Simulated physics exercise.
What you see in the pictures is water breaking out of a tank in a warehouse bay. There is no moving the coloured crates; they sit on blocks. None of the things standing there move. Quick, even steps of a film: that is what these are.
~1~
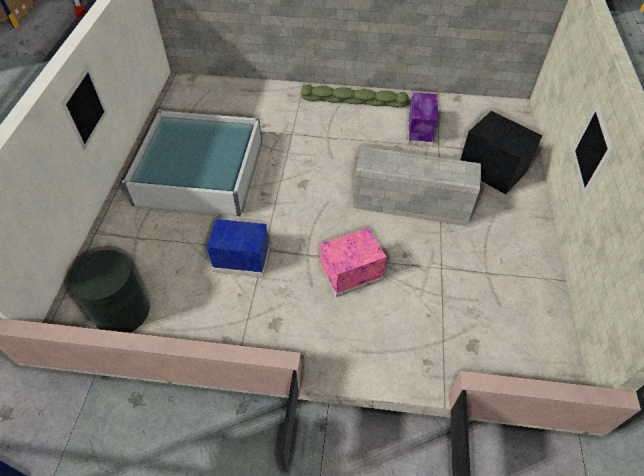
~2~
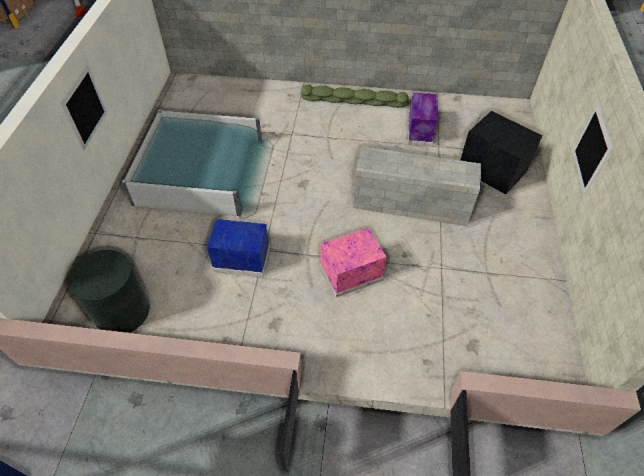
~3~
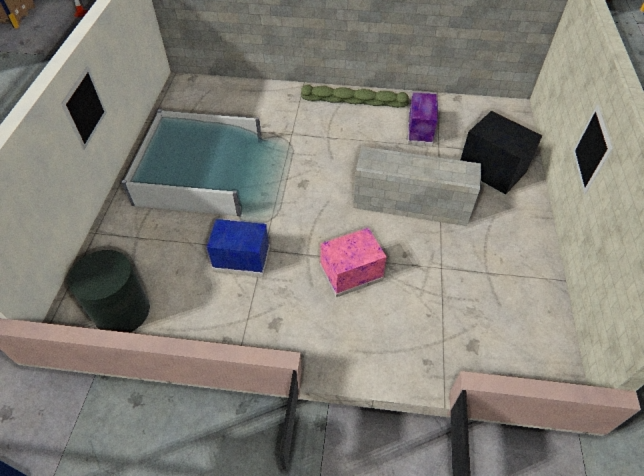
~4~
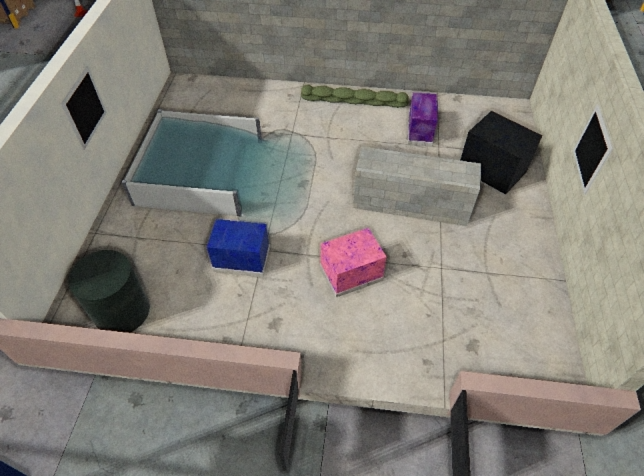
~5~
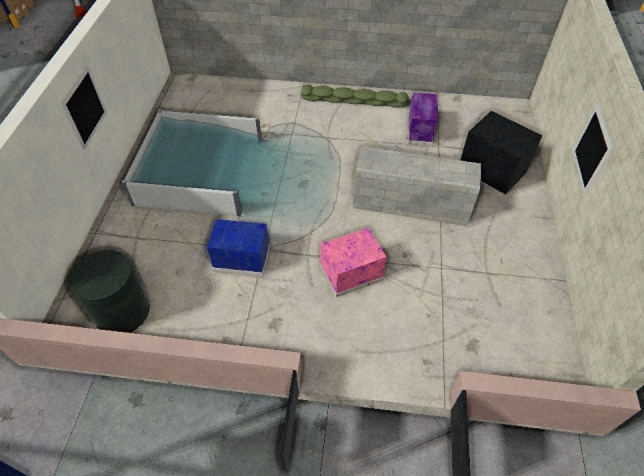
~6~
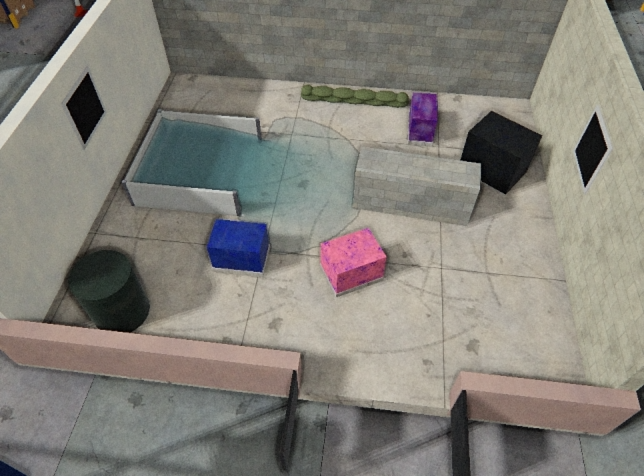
Water poured out of the open right side of a tank and spread across the floor in a widening, rounded sheet, reaching the long grey block while the coloured crates stayed put.
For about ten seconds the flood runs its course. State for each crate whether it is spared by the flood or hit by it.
The purple crate meets the water. The pink crate meets the water. The blue crate avoids the water.
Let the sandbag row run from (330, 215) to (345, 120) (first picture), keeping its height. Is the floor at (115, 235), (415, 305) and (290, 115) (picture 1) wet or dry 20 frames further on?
The three spots come out unflooded, unflooded and soaked, in that sequence.
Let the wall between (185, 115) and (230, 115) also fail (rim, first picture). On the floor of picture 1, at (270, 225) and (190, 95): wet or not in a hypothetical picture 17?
Going through them in turn, the first is untouched by it and the second is drenched.
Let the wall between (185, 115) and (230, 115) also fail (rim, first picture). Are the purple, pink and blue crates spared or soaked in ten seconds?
The purple crate never gets wet; the pink crate never gets wet; the blue crate never gets wet.
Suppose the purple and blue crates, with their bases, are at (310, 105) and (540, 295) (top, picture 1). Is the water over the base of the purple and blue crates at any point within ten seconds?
Looking at both, the purple crate gets submerged, and the blue crate gets submerged.
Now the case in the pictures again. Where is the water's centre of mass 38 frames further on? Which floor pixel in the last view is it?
I'd place it roughly at (393, 196).
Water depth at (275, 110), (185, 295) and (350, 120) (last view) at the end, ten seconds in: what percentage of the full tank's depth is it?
Around 4, 2 and 8 percent, in that order.
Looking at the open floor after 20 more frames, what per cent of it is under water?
Close to 55 %.
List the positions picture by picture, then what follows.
Still water in the tank at (196, 153), in the first picture.
Water pours out at (248, 169) and has run to (266, 143), in the second picture.
The front is at (279, 140), out from the gap at (248, 171), in the third picture.
The front is at (277, 228), out from the gap at (248, 171), in the fourth picture.
Water pours out at (248, 171) and has run to (333, 153), in the fifth picture.
The front is at a hidden place, out from the gap at (248, 172), in the sixth picture.
A moment on, water covers 25 % of the floor; the purple crate water round its plinth, the pink crate water round its plinth, the blue crate water round its plinth.
Next, water covers 35 % of the floor; the purple crate water round its plinth, the pink crate water round its plinth, the blue crate water round its plinth.
Then, water covers 55 % of the floor; the purple crate water round its plinth, the pink crate water round its plinth, the blue crate water round its plinth.
Later, water covers 65 % of the floor; the purple crate water round its plinth, the pink crate water round its plinth, the blue crate water round its plinth.
In the end, water covers 85 % of the floor; the purple crate was topped, the pink crate was topped, the blue crate stayed above the water.
